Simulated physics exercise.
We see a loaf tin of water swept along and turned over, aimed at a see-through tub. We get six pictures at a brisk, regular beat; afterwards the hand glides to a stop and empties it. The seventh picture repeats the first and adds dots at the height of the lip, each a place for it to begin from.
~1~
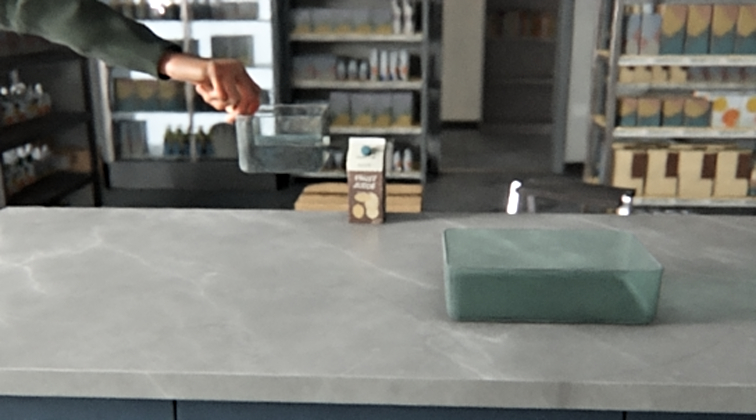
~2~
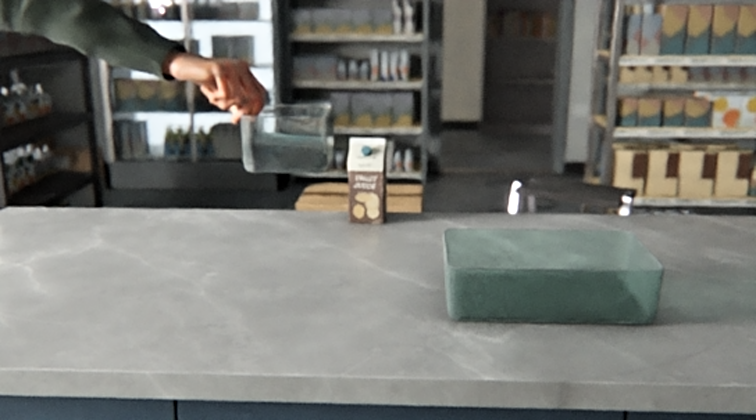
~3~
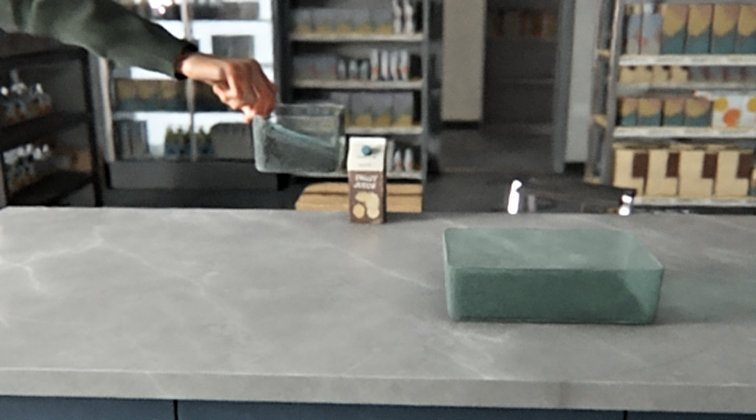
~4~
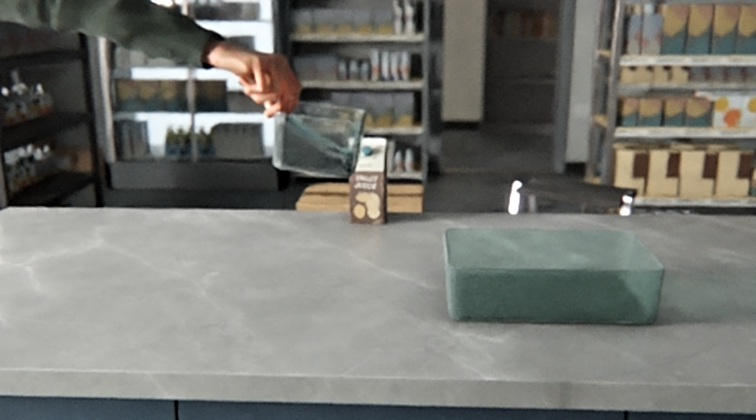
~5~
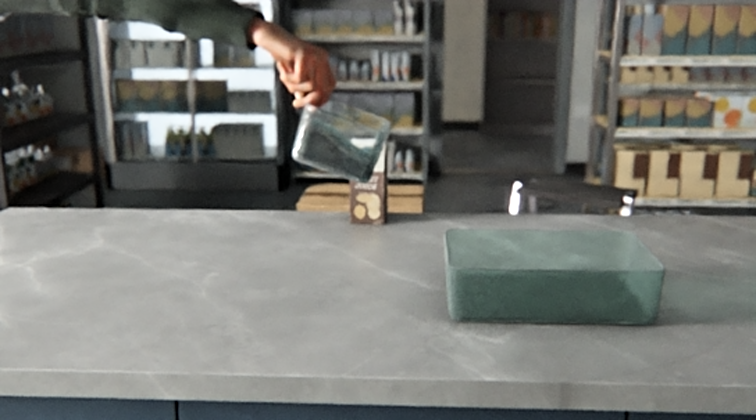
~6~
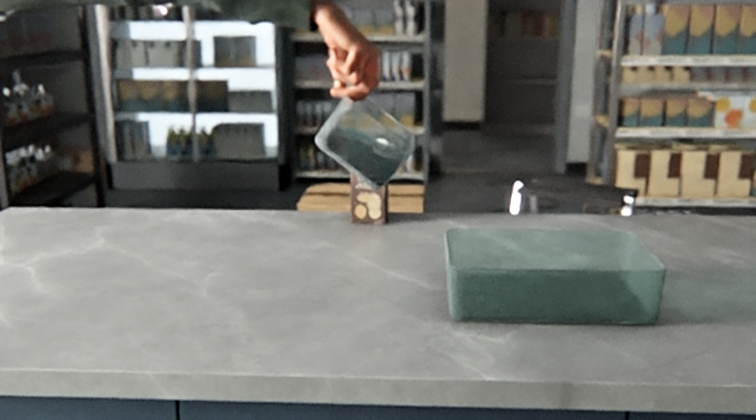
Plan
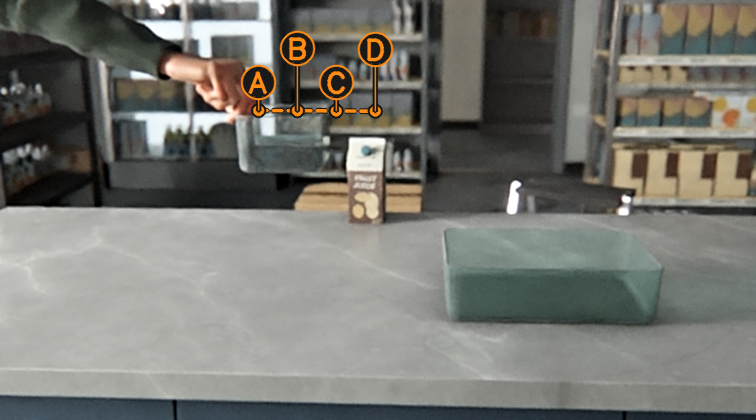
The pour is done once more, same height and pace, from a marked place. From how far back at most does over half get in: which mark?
Choose A.
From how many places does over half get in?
All four.
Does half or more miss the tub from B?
No.
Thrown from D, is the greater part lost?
No, not at all.
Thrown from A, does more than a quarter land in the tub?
Yes.
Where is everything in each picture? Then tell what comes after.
In the first frame, upright, lip at (324, 110); tub from (447, 317) to (655, 321); nothing has left yet.
In the second frame, upright, lip at (329, 111); nothing has left yet.
In the third frame, upright, lip at (340, 110); nothing has left yet.
In the fourth frame, tipped about 6°, lip at (362, 115); nothing has left yet.
In the fifth frame, tipped about 20°, lip at (388, 126); nothing has left yet.
In the sixth frame, tipped about 38°, lip at (414, 142); nothing has left yet.
In orange, A at (258, 110); B at (297, 110); C at (336, 110); D at (375, 111).
With A, about 73 % lands in the tub, 17 % falls short and 10 % goes beside or beyond.
With B, about 83 % lands in the tub, 2 % falls short and 15 % goes beside or beyond.
With C, about 75 % lands in the tub, 3 % falls short and 22 % goes beside or beyond.
With D, about 85 % lands in the tub, 6 % falls short and 9 % goes beside or beyond.
